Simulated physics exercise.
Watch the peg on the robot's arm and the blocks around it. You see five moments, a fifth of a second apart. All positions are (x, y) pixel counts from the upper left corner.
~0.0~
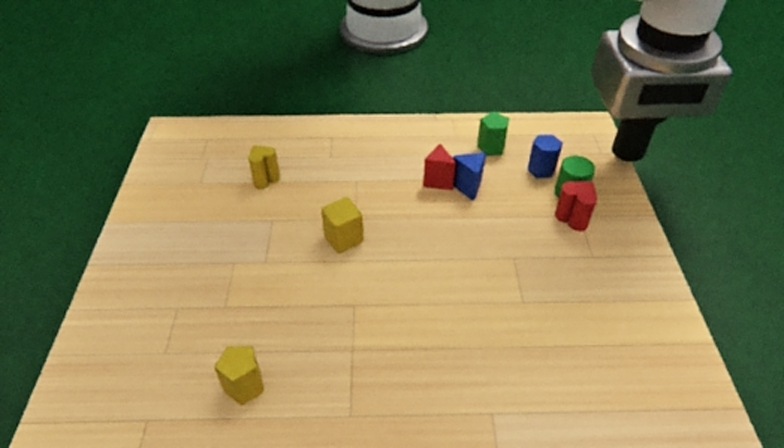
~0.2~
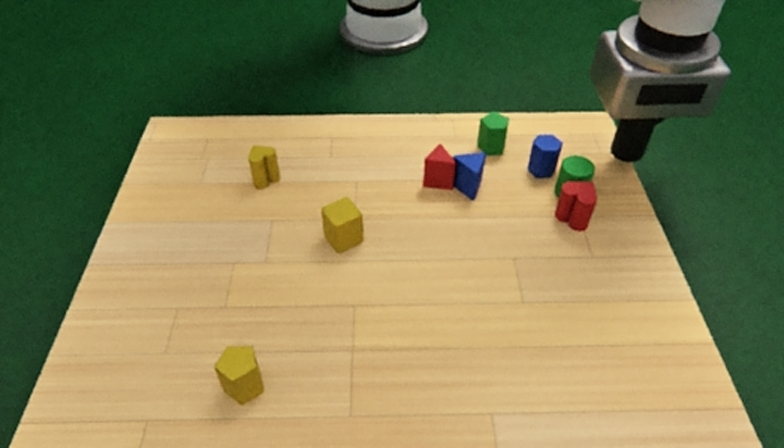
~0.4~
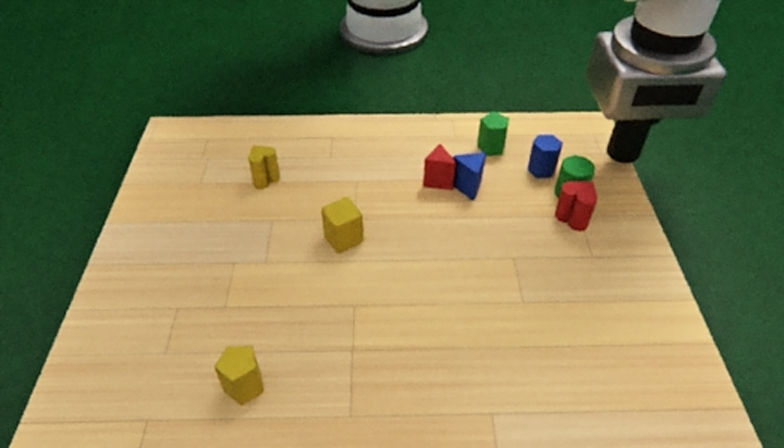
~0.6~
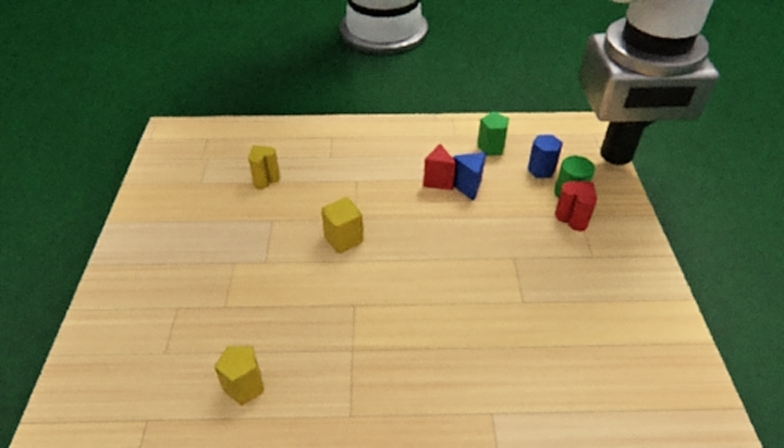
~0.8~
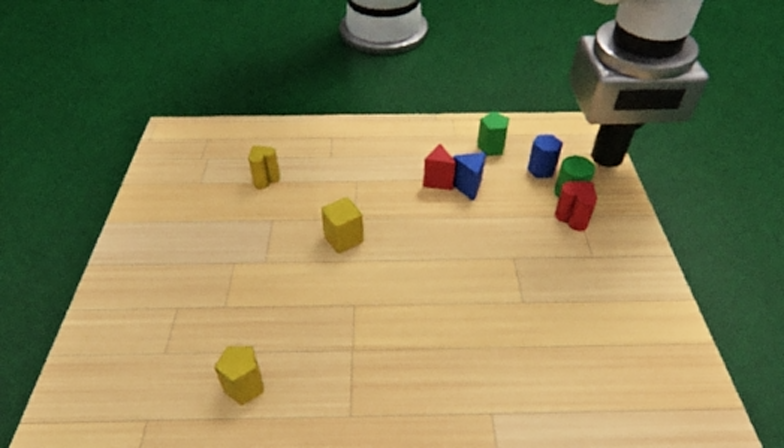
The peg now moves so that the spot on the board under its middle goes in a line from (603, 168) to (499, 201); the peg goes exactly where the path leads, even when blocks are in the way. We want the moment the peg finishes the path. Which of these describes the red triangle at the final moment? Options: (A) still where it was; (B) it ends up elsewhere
A
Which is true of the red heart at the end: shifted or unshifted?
Once the peg is done, the red heart is in a new spot.
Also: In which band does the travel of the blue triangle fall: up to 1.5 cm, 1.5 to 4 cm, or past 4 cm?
Movement: Under 1.5 cm.
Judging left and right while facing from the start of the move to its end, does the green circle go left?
I expect so.
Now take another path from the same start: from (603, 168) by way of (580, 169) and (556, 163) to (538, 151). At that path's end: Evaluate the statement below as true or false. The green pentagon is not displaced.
Verdict: True.
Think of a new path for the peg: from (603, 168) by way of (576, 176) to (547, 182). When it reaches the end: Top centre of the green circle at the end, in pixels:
For the centre of its top, I'd go with (558, 177).
The first path, step by step. One third of the way, peg (573, 168); green circle (571, 172).
Two thirds of the way, peg (537, 179); blue six-sided block (536, 141), turned 35° clockwise; green circle (551, 186); red heart (583, 199), turned 30° anticlockwise.
At the end, peg (501, 190); red triangle still; blue triangle still; blue six-sided block (536, 141), turned 35° clockwise; green circle (548, 188); red heart (583, 199), turned 30° anticlockwise.
